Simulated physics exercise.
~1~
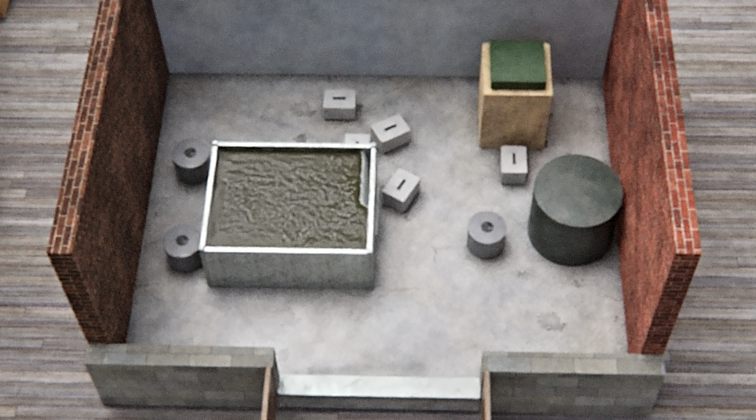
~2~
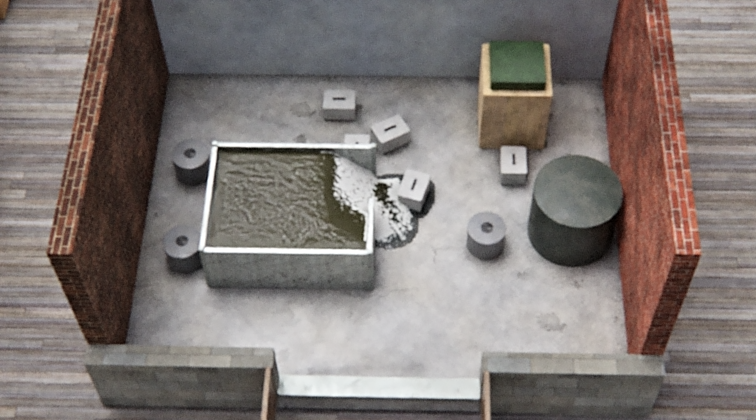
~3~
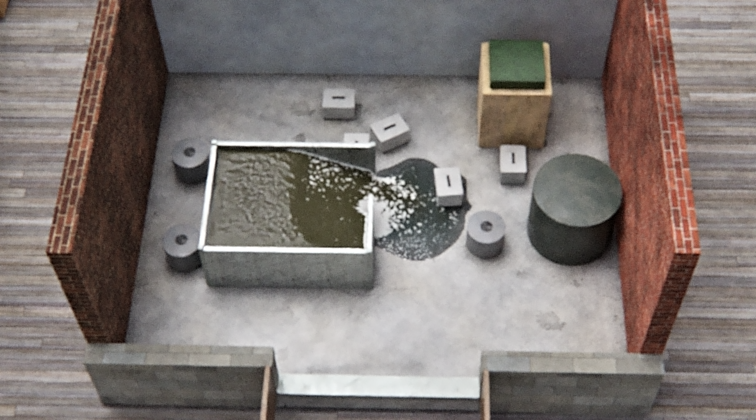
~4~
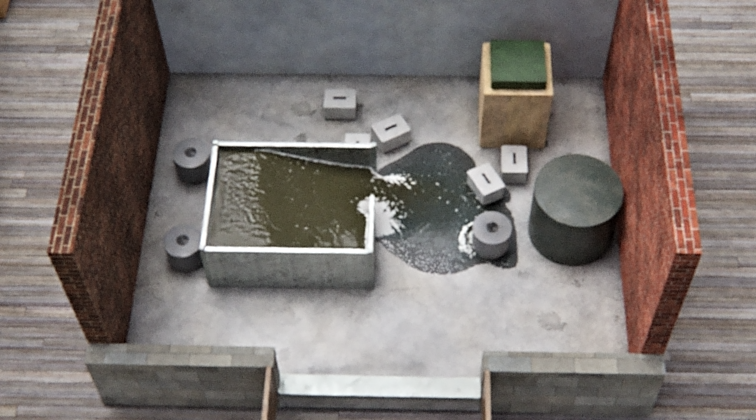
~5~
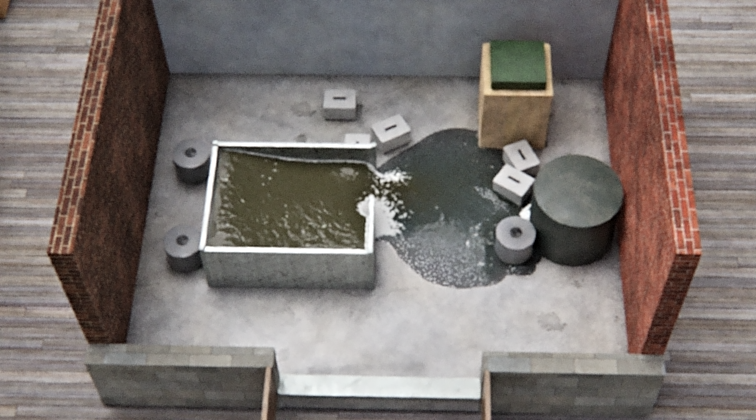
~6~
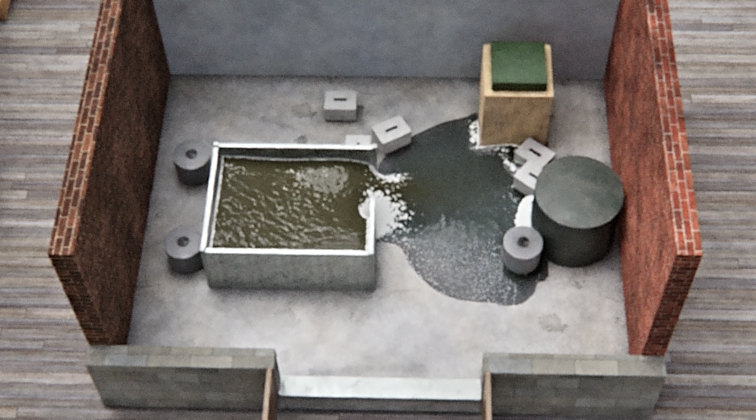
In a walled courtyard, water pours from the right side of a raised tank and spreads across the floor, pushing a small pale block rightward, then shifting a grey cylinder and another block near the large dark drum.
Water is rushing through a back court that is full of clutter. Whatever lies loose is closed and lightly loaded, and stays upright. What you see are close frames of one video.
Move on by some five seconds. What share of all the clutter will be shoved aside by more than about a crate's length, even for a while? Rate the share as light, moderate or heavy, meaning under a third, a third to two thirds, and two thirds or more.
Moderate.
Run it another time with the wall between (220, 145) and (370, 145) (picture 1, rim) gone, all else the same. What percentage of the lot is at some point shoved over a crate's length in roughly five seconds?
80 percent, give or take.
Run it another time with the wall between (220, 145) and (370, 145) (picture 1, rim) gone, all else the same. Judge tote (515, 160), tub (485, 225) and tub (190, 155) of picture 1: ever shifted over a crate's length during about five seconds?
As listed: No, pushed that far, shifted that much.
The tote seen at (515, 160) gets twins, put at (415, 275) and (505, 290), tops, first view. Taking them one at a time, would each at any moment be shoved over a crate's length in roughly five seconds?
Well, one then the other: Not carried that far, carried that far.
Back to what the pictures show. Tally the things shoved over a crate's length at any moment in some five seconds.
Count: 4.
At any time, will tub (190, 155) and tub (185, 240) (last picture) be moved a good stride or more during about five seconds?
Shy of that, shy of that.
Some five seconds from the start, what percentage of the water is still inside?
Something like 98 per cent, give or take.
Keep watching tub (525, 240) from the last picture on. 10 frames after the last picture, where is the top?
It should be at roughly (604, 337).
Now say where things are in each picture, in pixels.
A tote at (401, 185) rests on the ground; a tub at (487, 227), on the bottom; 0 of 8 have shifted, in the first picture.
A tote at (414, 185) rests on the ground, close to its start; a tub at (487, 228), on the bottom; 1 of 8 have shifted, in the second picture.
A tote at (449, 181), on the bottom, a stride from its start; a tub at (486, 227) rests on the ground; 1 of 8 have shifted, in the third picture.
A tote at (486, 179), on the bottom, a stride from its start; a tub at (492, 228), on the bottom, close to its start; 2 of 8 have shifted, in the fourth picture.
A tote at (514, 180), on the bottom, a stride from its start; a tub at (516, 233), on the bottom, a stride from its start; 3 of 8 have shifted, in the fifth picture.
A tote at (535, 177) floats, far from its start; a tub at (523, 242) rests on the ground, a stride from its start; 3 of 8 have shifted, in the sixth picture.
A moment on, 3 of 8 are well off their spots; 2 afloat.
Next, 3 of 8 are well off their spots; 3 afloat.
Later, 4 of 8 are well off their spots; 4 afloat.
In the end, 4 of 8 are well off their spots, and 4 have been at some point; 6 afloat.
